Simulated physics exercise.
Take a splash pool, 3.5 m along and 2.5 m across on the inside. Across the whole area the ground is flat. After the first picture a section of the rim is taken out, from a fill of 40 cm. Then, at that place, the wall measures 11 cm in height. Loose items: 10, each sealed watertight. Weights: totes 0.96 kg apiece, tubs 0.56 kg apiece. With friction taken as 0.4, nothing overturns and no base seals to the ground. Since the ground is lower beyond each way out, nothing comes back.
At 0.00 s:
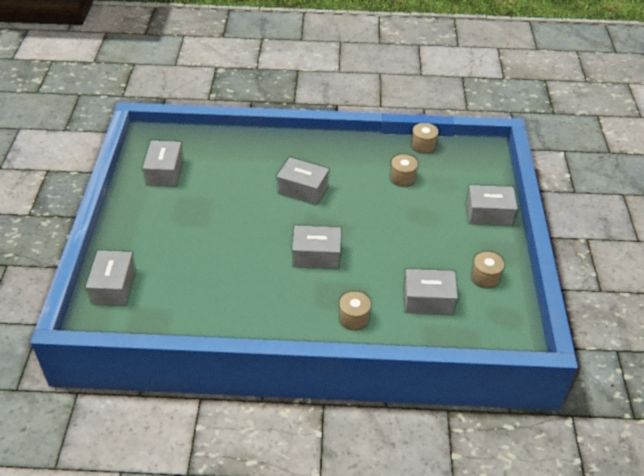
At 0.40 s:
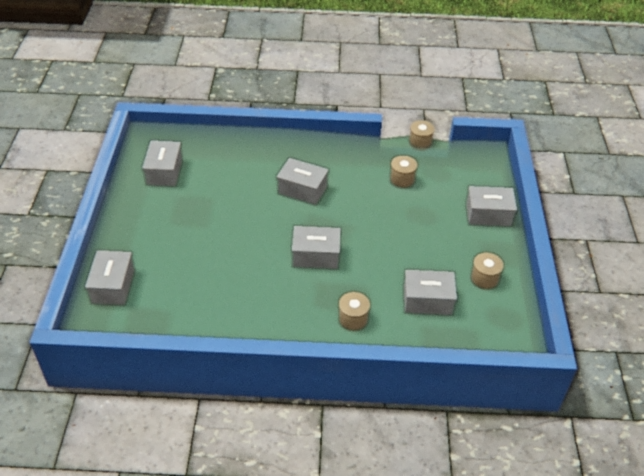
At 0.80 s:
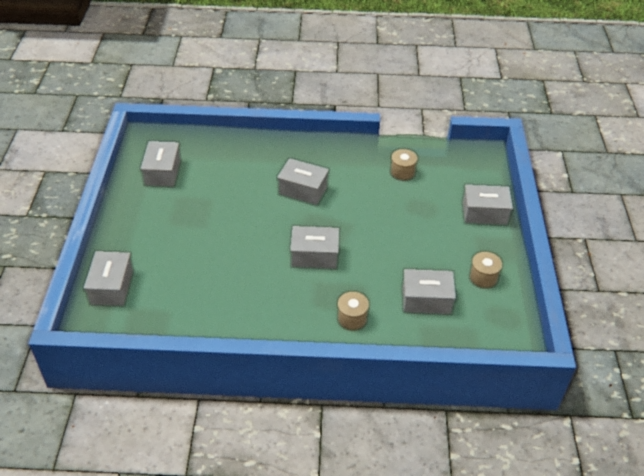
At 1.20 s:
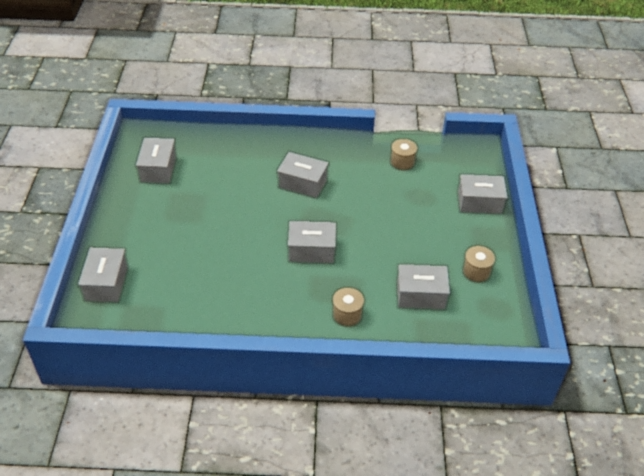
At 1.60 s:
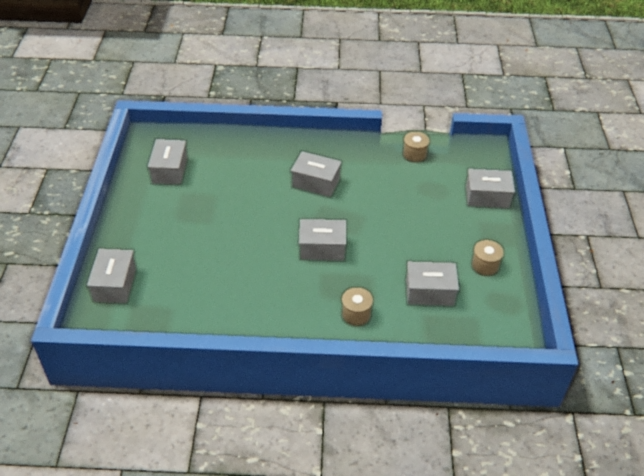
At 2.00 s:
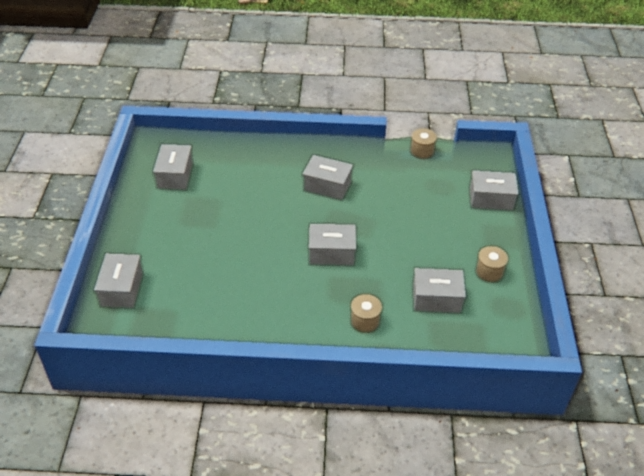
We see a blue-walled pool of green water with grey boxes and brown tubs floating in it; a piece of the far rim disappears, one tub passes out through the gap, and another drifts up to the opening.
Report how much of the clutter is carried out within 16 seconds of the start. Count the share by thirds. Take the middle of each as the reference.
It is one third to two thirds.
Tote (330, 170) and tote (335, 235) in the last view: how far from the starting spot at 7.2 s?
Log: Item 1 = 100 cm; item 2 = 50 cm.
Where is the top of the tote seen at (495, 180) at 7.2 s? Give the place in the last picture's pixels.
The top is close to pixel (462, 141).
After 3.2 s 2 of 10 are out; 8 afloat.
After 7.2 s 2 of 10 are out; 8 afloat.
After 12.0 s 4 of 10 are out; 6 afloat.
After 16.0 s 4 of 10 are out; 6 afloat.
